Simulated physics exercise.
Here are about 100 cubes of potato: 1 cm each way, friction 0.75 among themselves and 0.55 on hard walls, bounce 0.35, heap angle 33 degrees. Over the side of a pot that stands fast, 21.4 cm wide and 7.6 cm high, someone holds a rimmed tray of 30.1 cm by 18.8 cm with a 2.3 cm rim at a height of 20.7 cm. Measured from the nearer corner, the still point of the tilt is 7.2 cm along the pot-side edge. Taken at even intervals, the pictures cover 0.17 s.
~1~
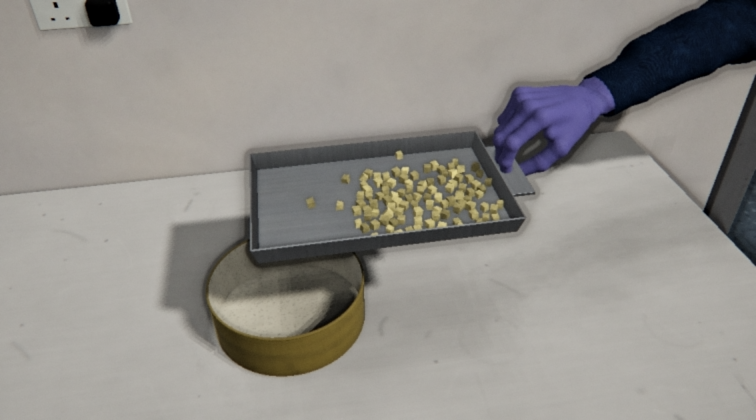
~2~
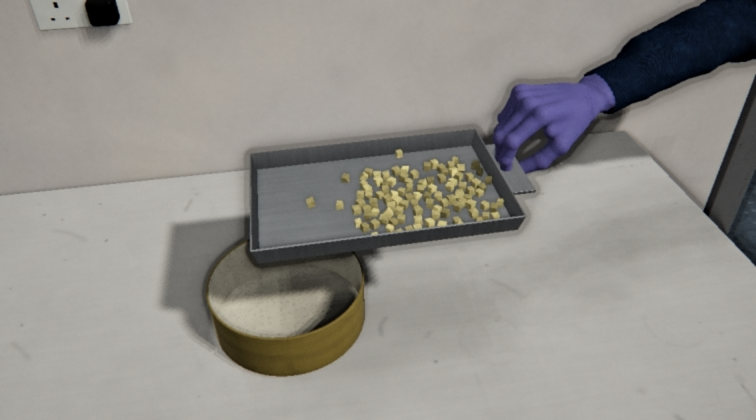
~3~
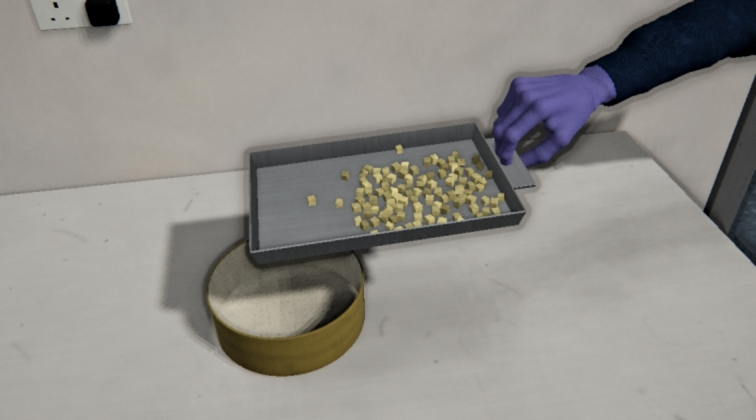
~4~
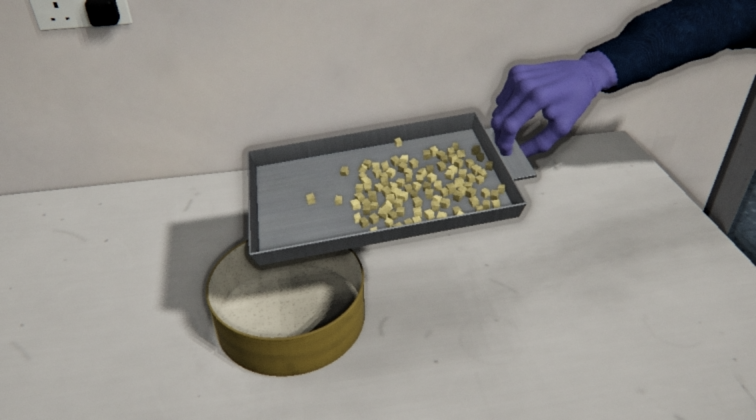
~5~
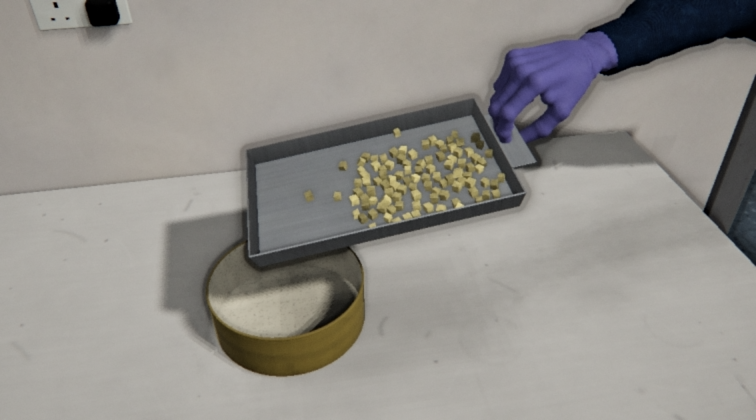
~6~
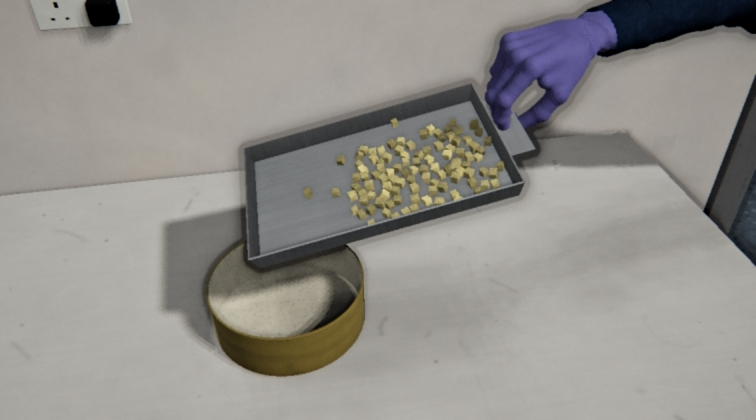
A purple-gloved hand at the end of a dark blue sleeve slowly raises the right end of a grey rimmed tray, slanting it gently down to the left. Small pale-yellow cubes stay clustered on the tray's right half, above a round ochre pot on a whitish tabletop. Seen from slightly above, the pot and camera stay still before a pale wall with a socket upper left.
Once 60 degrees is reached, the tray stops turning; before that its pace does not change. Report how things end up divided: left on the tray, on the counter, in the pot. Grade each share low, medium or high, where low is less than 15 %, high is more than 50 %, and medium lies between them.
Shares - left on the tray: Medium, counter: High, pot: Low.
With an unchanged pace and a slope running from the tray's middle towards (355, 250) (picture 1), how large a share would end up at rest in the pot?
Roughly 0 per cent.
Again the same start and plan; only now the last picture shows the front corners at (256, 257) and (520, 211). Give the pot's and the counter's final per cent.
Split: Pot = 0, counter = 25.
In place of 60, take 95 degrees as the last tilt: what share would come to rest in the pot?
I'd say close to 5 percent.
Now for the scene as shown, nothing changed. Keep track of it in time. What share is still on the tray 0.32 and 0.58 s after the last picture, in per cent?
Around 100 first, about 60 after.
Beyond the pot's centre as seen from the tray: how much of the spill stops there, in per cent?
Around 100 per cent, give or take.
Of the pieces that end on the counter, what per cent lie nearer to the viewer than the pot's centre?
Roughly 100 percent of the spill.
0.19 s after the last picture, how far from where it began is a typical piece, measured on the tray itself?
It has moved some 0 cm from its start.
Then, 0.19 s after the last picture, tilt 38 degrees; the tray holds 100 %, the pot 0 %.
Then, 0.32 s after the last picture, tilt 54 degrees; the tray holds 100 %, the pot 0 %.
Then, 0.58 s after the last picture, tilt 60 degrees; the tray holds 60 %, the pot 0 %.
In the end, tray 40 %, counter 60 %, pot 0 %.
